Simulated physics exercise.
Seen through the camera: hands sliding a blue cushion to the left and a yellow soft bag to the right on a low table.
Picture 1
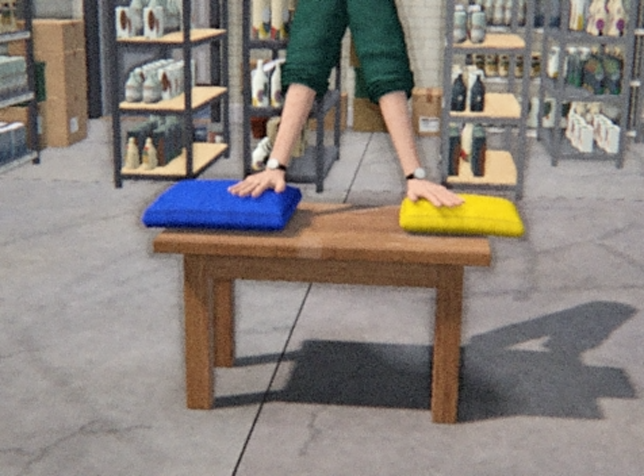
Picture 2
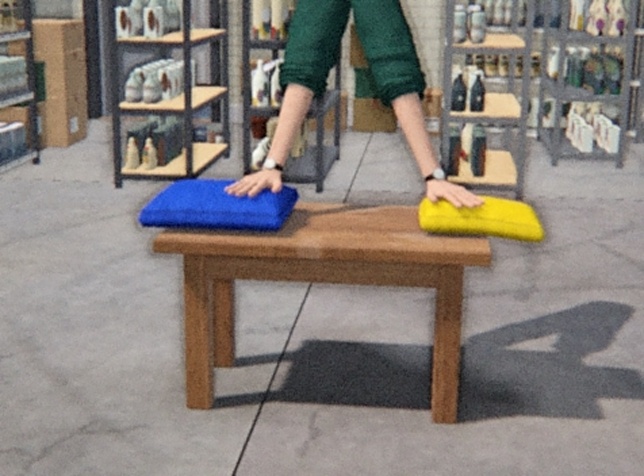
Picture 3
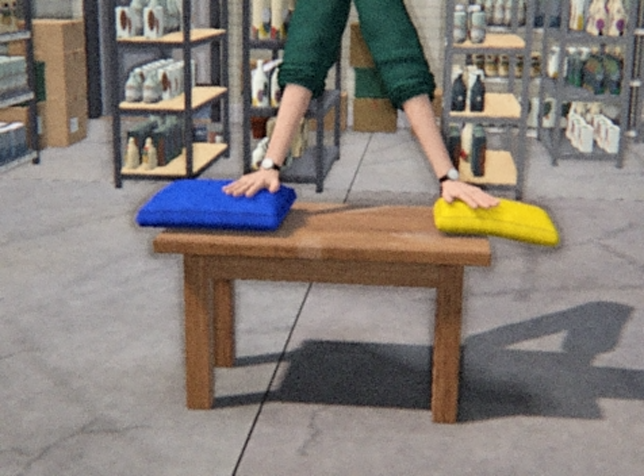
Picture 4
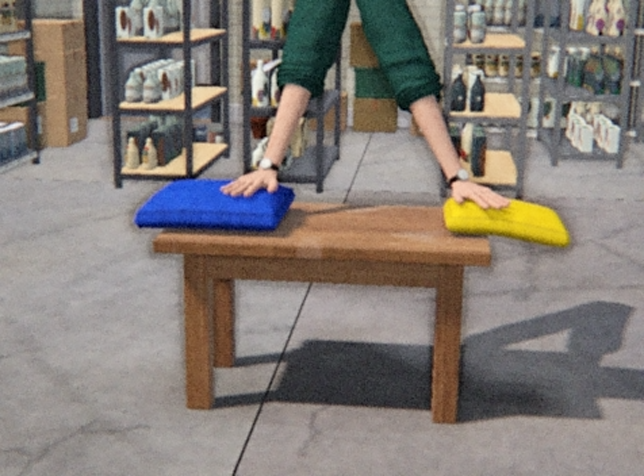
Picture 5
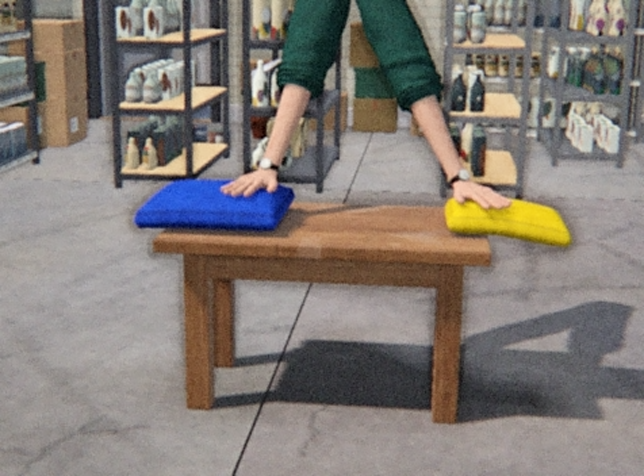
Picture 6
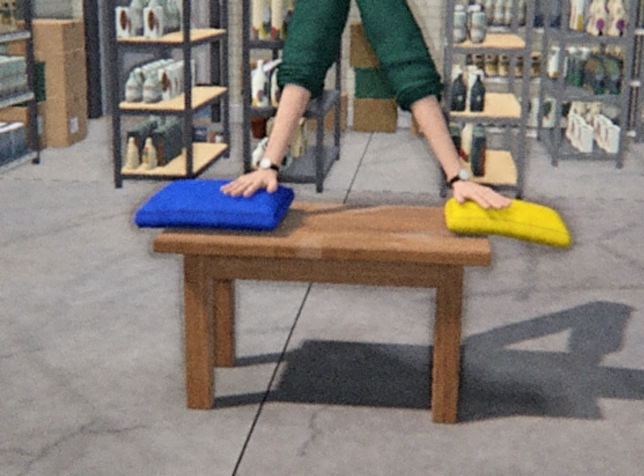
In a storeroom, hands sliding a blue cushion slightly left and a yellow soft bag right, partly past a table's edge, then pausing.
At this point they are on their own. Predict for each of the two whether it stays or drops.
One by one: The blue cushion does not leave it. The yellow soft bag fails to stay on.
Then, 0.36 s past the final frame, cushion unmoved; soft bag falling near (512, 286).
Then, 0.64 s past the final frame, cushion unmoved; soft bag on the floor near (545, 383).
When it is over, cushion unmoved; soft bag on the floor near (559, 390). The blue cushion stays up there and the yellow soft bag tips over and falls.
